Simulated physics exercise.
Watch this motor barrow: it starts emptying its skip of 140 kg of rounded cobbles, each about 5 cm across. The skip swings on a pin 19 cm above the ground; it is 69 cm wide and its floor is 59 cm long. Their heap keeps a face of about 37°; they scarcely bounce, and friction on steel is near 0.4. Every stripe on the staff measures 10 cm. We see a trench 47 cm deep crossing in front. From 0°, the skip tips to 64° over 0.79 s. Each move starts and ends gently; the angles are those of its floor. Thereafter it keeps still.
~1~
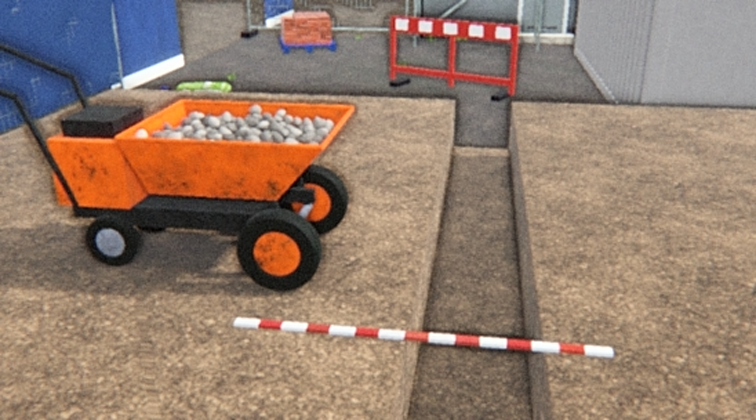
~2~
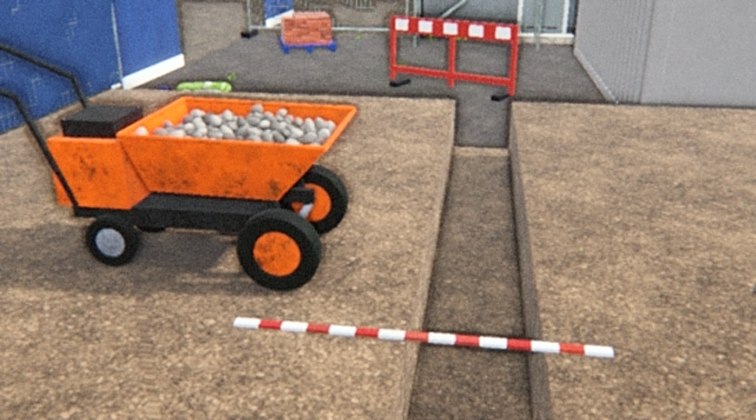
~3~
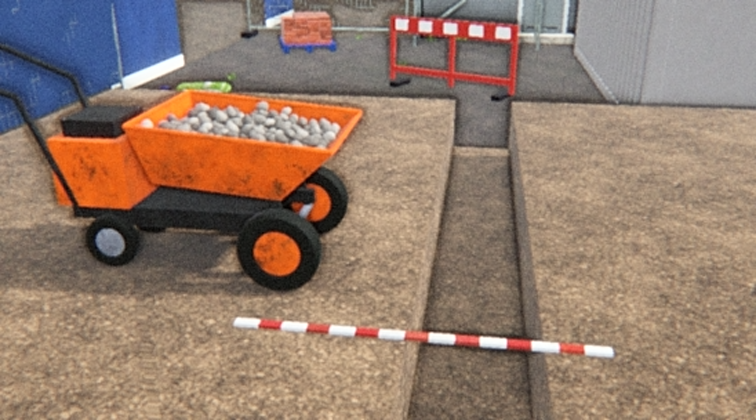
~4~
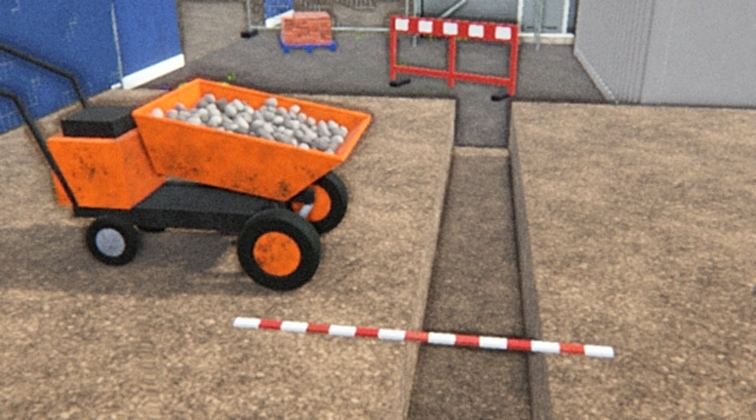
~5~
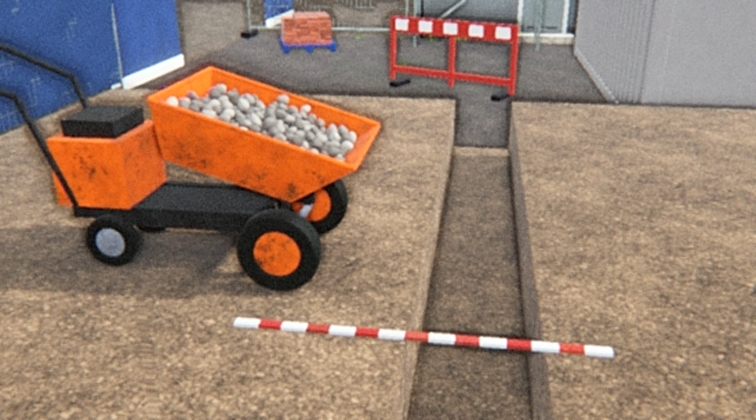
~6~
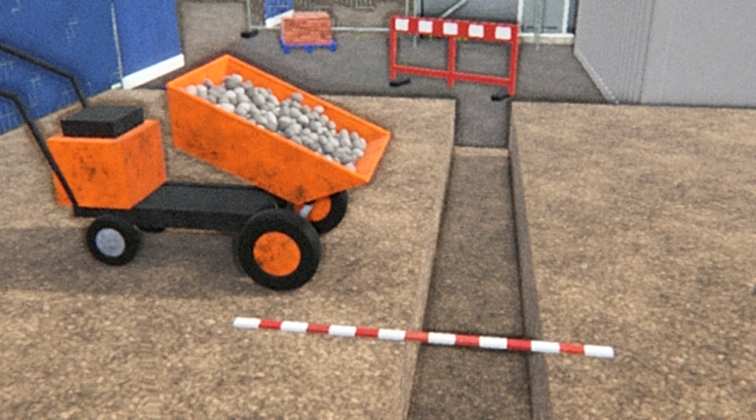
Orange motor barrow standing beside a narrow trench, its skip full of rounded grey stones tilting steadily towards the right.
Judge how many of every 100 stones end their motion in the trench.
I would put it near 100 out of 100.
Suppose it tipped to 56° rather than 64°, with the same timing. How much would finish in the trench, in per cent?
Share in trench: Approx. 75%.
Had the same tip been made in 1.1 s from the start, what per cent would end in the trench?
With that timing, about 100 per cent.
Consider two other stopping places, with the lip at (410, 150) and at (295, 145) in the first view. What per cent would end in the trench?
Result: Close to 65 then close to 85 per cent.
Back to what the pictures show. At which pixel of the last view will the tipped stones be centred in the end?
Look at roughly (478, 342).
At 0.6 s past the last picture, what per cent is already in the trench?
Close to 20 per cent at that time.
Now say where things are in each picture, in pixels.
The skip is at 0°, its lip at (322, 148); the top of the load is at (239, 122), in the first picture.
Lip at (325, 149), floor tilted 1°, highest stones at (232, 121), in the second picture.
Lip at (332, 153), floor tilted 5°, highest stones at (220, 115), in the third picture.
Lip at (342, 159), floor tilted 10°, highest stones at (212, 107), in the fourth picture.
Lip at (355, 169), floor tilted 17°, highest stones at (220, 97), in the fifth picture.
Lip at (367, 181), floor tilted 24°, highest stones at (224, 86), in the sixth picture.
Then, 0.3 s after the last picture the floor is at 54°, 100 % in the skip; the foremost stones are at (392, 197).
Then, 0.6 s after the last picture the floor is at 64°, 78 % in the skip, 2 % short of the trench, 20 % in the trench; the foremost stones are at (475, 304).
Then, 0.9 s after the last picture the floor is at 64°, 30 % in the skip, 1 % short of the trench, 68 % in the trench; the foremost stones are at (532, 368).
Then, 2.9 s after the last picture the floor is at 64°, 0 % in the skip, 100 % in the trench; the foremost stones are at (535, 339).
